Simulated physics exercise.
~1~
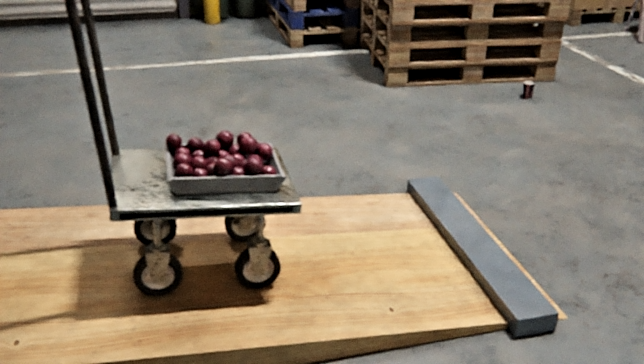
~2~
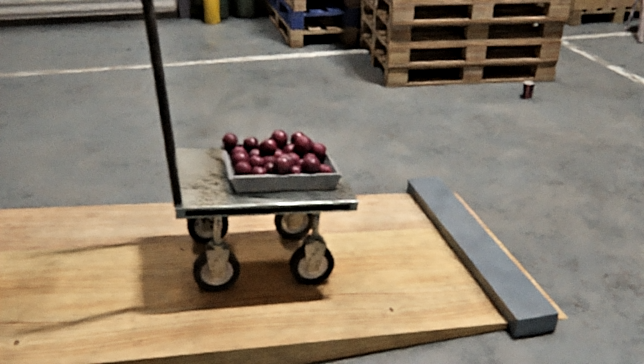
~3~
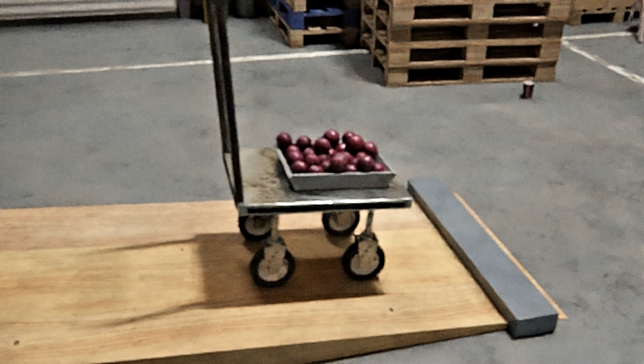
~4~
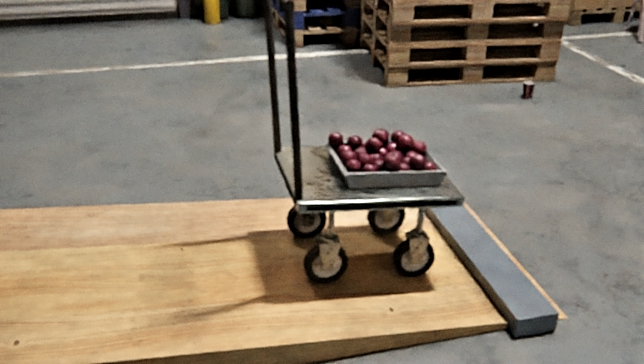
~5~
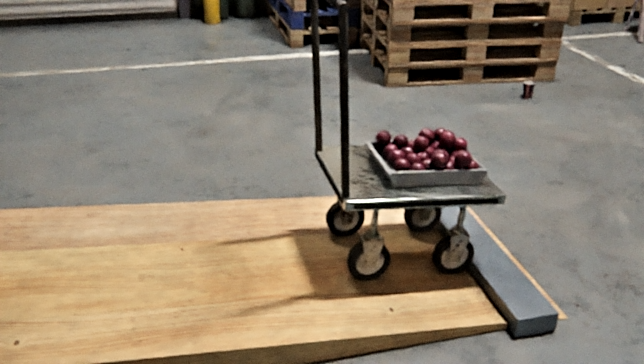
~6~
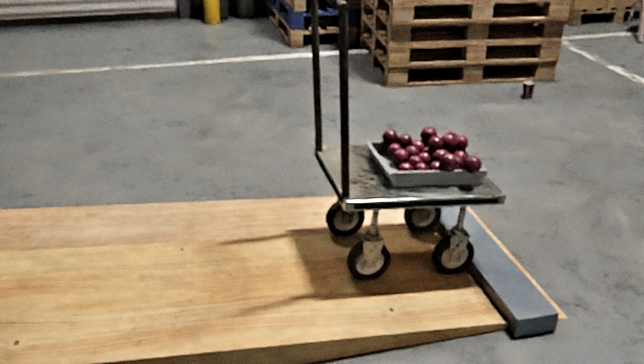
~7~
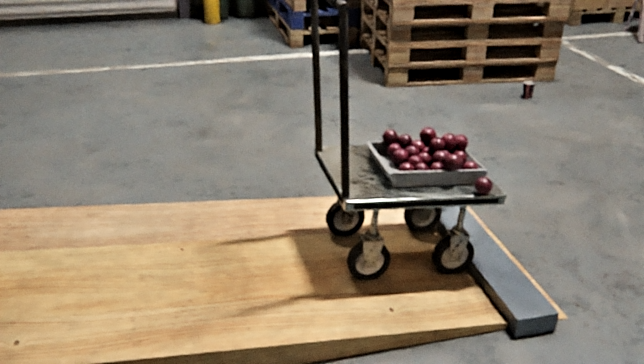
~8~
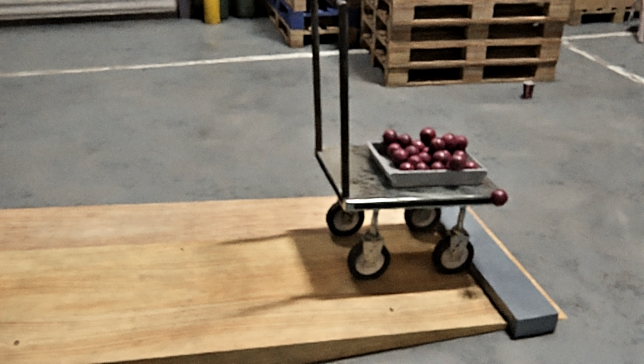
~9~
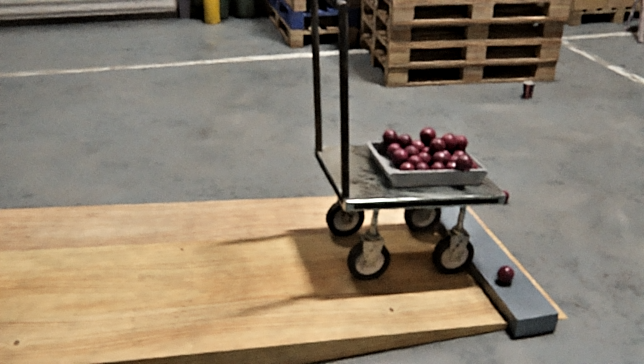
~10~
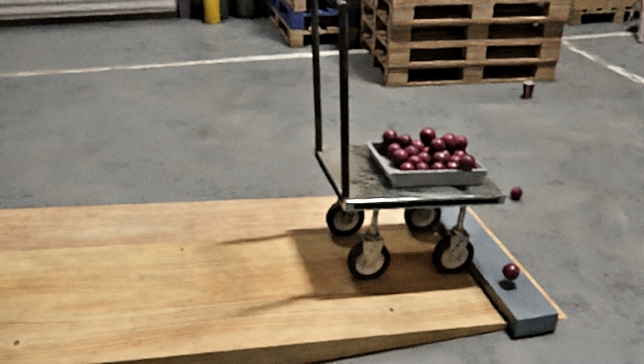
The clip opens on a flatbed trolley with a tall handle, carrying a shallow grey tray heaped with dark red onions across a low wooden ramp in a warehouse. It rolls steadily to the right, towards a grey kerb at the ramp's end, and stops there without tipping. The heap shifts forward in the tray, and one onion comes over the right-hand end onto the deck. It rolls to the edge and drops onto the kerb. Another then appears in the air just beyond the deck, while most of the load remains in the tray.
